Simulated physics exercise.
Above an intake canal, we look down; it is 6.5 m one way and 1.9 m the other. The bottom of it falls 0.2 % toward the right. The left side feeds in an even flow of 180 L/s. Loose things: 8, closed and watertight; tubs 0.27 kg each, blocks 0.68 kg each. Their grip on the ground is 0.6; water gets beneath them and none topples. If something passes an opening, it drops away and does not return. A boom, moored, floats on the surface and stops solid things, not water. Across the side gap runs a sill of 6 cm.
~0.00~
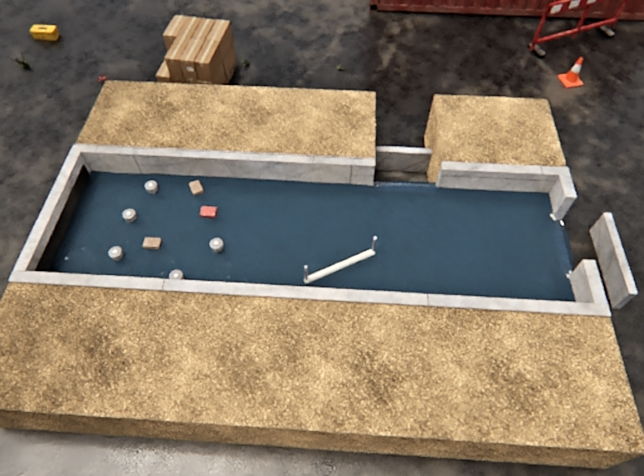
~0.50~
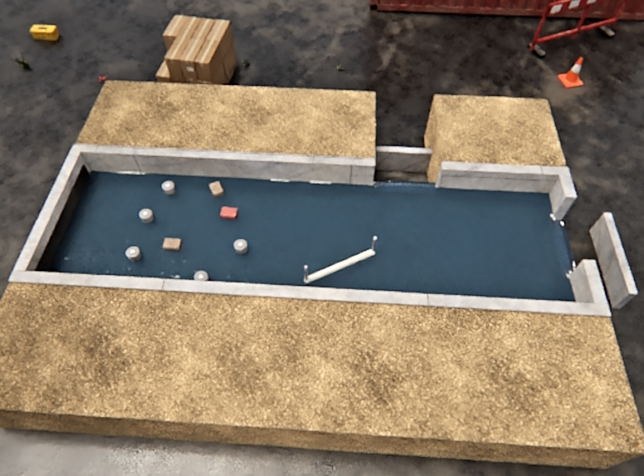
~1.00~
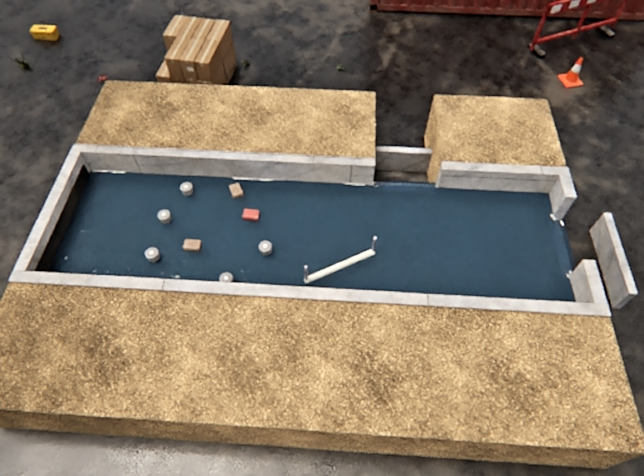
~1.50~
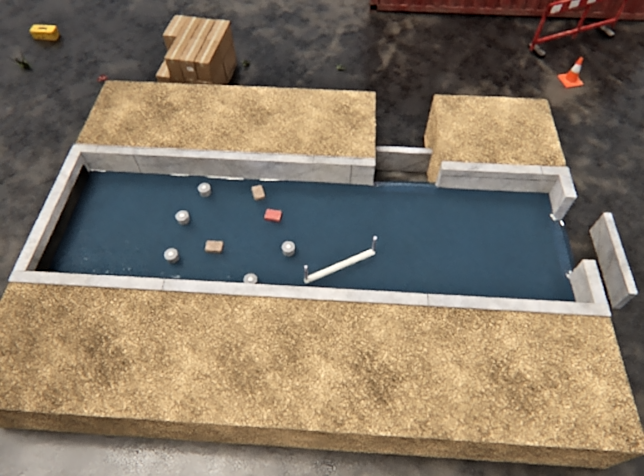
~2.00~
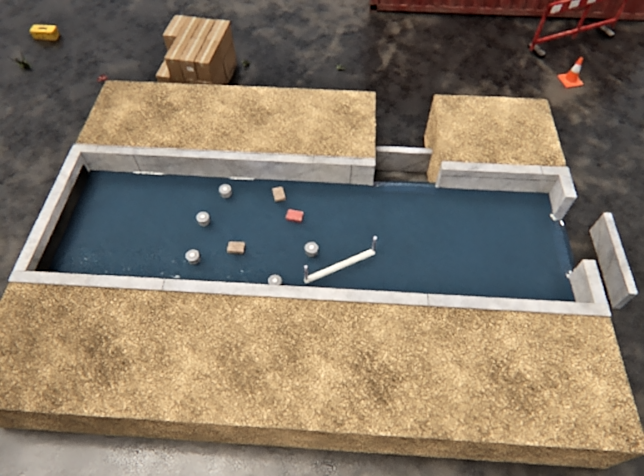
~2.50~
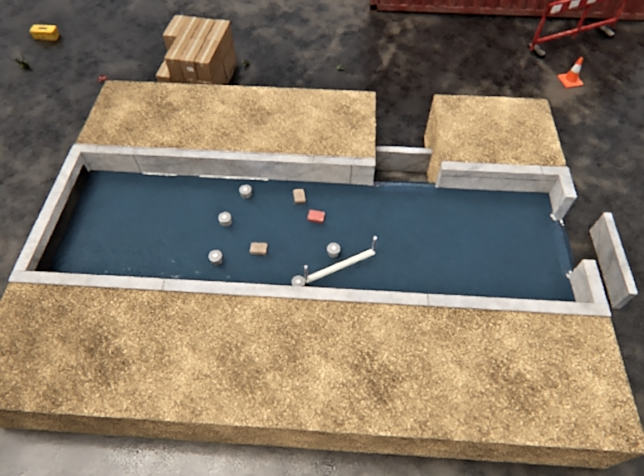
Water fills a walled canal as white tubs and small blocks drift steadily right together.
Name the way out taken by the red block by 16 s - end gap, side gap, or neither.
Way out: End gap.
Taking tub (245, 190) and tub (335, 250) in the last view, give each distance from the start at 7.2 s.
First one: Washed out; second one: 350 cm.
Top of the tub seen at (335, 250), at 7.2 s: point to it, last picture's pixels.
Estimated pixel: About (469, 208).
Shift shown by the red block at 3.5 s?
By that time, close to 200 cm.
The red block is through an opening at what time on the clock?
Somewhere near 11.0 s.
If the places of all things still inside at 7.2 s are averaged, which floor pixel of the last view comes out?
The average lands around (436, 234).
After 3.5 s the red block is near (362, 214), 2.1 m from its start, afloat; 0 of 8 are out; 8 afloat.
After 7.2 s the red block is near (474, 190), 3.6 m from its start, afloat; 2 of 8 are out; 6 afloat.
After 12.0 s the red block has gone out by the end gap; 5 of 8 are out; 3 afloat.
After 16.0 s the red block has gone out by the end gap; 8 of 8 are out; 0 afloat.
